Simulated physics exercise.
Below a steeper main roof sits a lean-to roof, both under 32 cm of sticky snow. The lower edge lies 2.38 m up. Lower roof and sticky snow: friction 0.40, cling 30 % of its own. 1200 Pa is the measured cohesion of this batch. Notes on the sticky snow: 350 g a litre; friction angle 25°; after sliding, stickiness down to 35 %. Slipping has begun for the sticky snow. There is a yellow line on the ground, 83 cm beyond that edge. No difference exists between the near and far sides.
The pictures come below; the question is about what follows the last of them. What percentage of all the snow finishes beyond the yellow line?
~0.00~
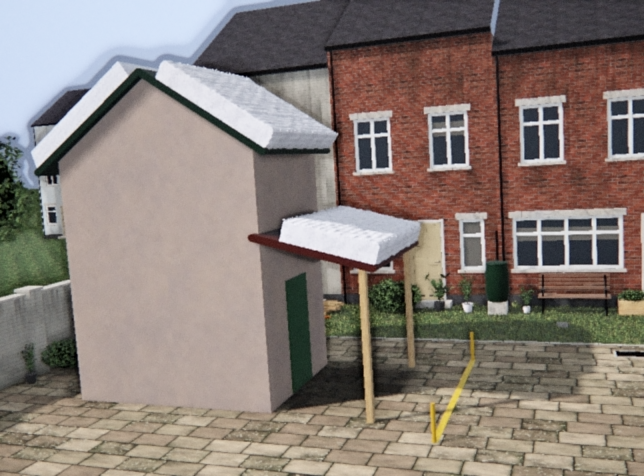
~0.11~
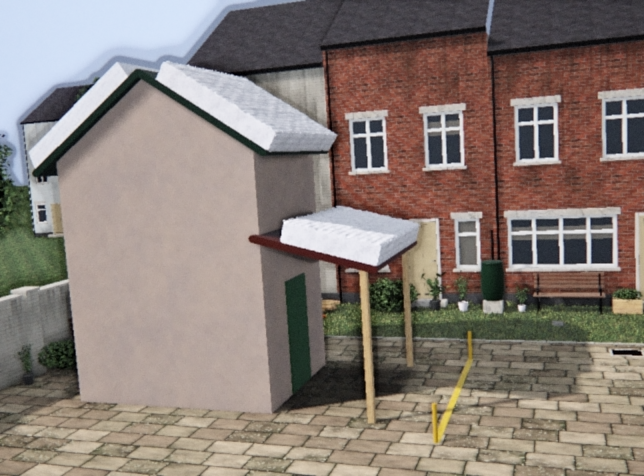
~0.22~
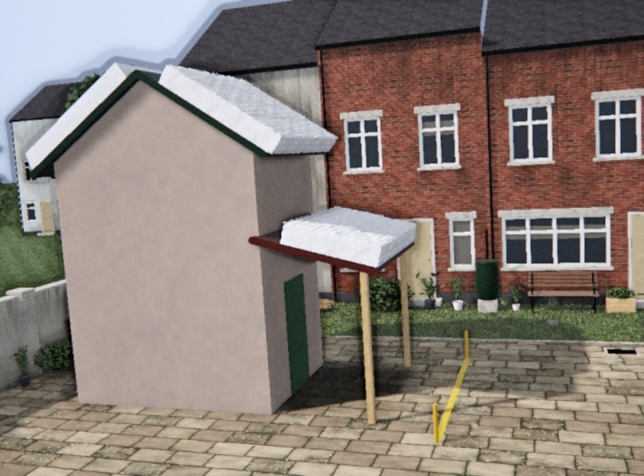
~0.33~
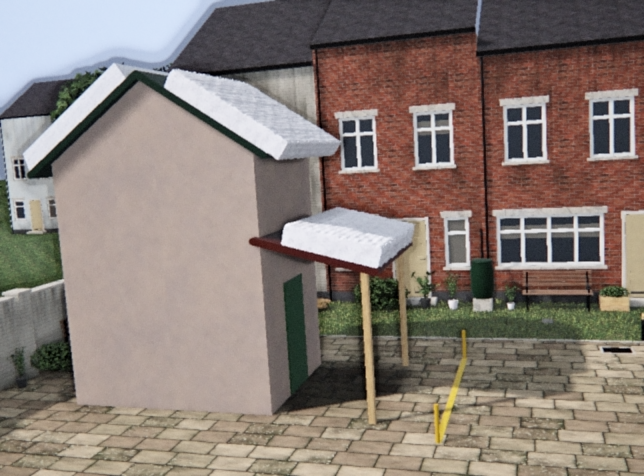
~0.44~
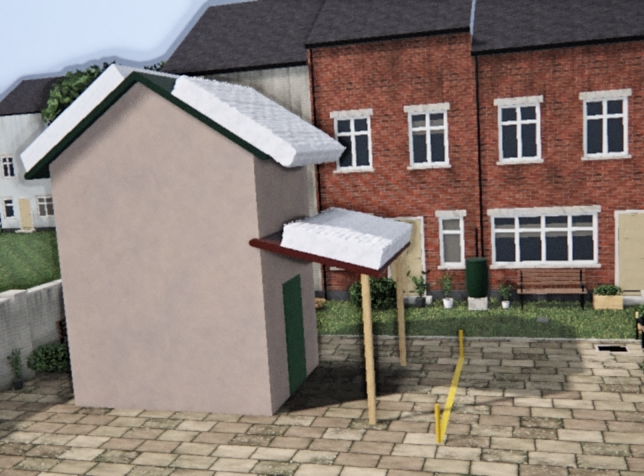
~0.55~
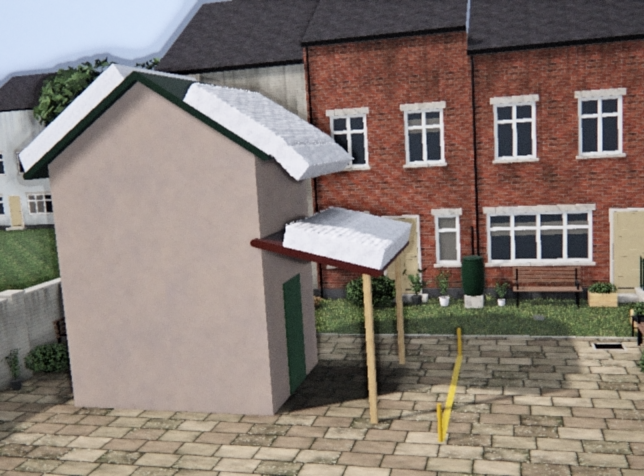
About 56 %.
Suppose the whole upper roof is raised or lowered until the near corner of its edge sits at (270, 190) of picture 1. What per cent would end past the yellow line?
Roughly 30 per cent.
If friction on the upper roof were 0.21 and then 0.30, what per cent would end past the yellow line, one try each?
In that order: 50 %, 40 %.
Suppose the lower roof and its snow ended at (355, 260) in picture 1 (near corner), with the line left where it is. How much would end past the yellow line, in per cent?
About 55 %.
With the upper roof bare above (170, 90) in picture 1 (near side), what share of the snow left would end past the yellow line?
Result: Approx. 50 % past the line.
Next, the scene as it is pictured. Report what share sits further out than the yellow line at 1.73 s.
I'd put it at close to 40 in a hundred.
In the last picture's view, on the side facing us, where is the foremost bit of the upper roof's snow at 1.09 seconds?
I'd point to around (379, 236).
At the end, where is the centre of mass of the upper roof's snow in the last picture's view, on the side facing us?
Position: About (504, 403).
After 1.09 s, none is below the lower edge and 0 % is past the line.
After 1.73 s, 48 % is below the lower edge and 41 % is past the line.
After 2.36 s, 68 % is below the lower edge and 56 % is past the line.
After 3.00 s, 68 % is below the lower edge and 56 % is past the line.
After 3.10 s, 68 % is below the lower edge and 56 % is past the line.
